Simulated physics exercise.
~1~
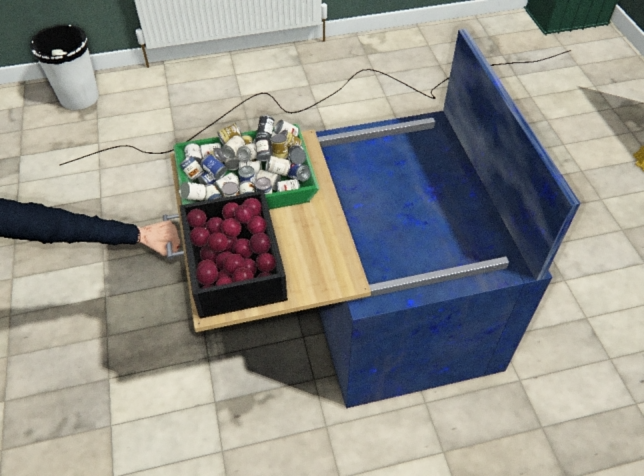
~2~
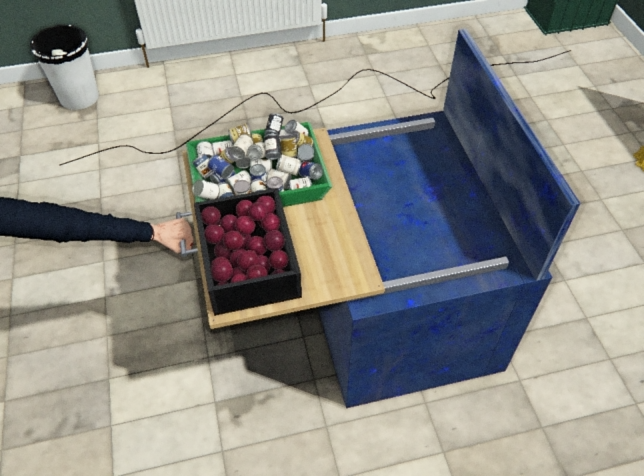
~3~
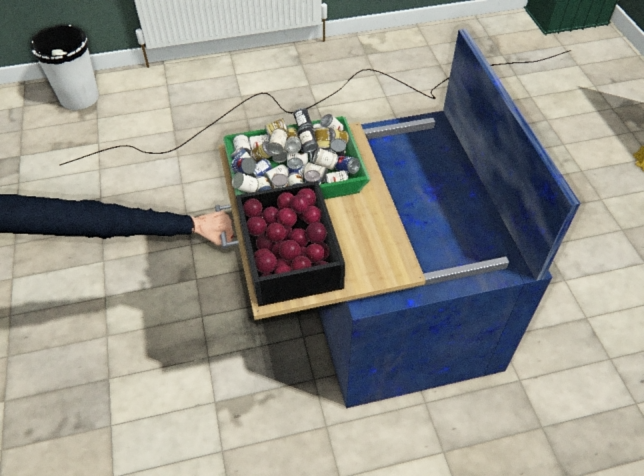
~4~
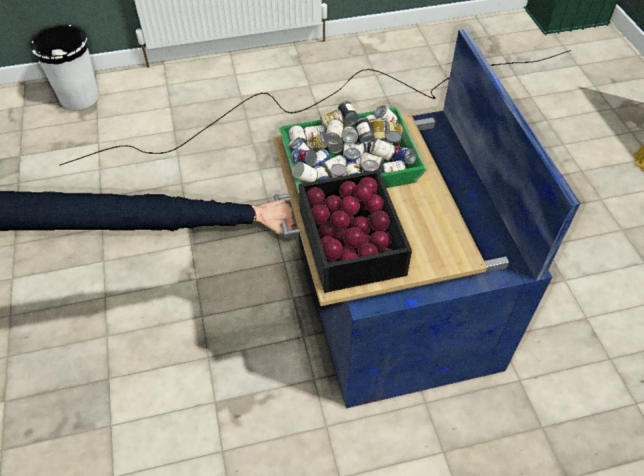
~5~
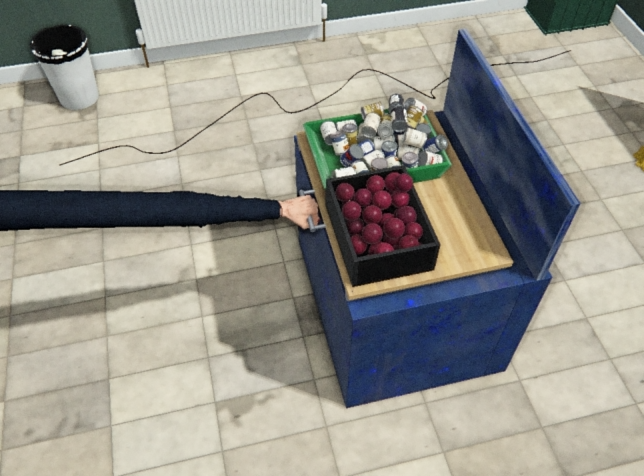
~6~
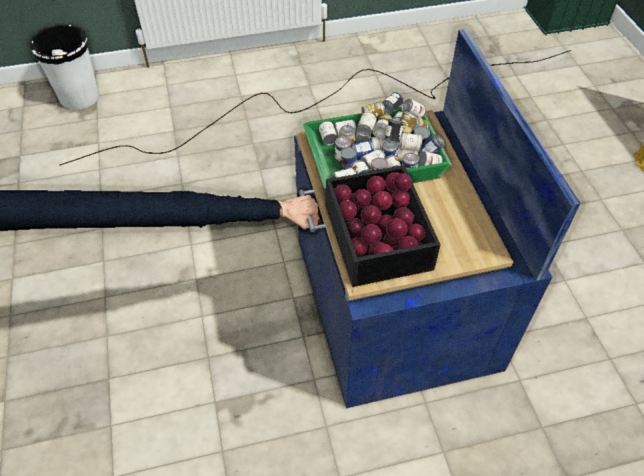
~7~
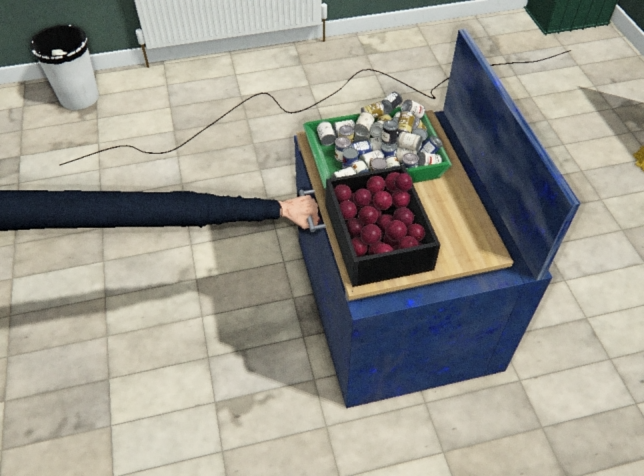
In this clip, a hand pushes a wooden shelf carrying a black basket of red onions and a green basket of small tins rightward over a blue cabinet until it stops near the raised back panel, where the baskets stay, still full, with the hand at the handle.
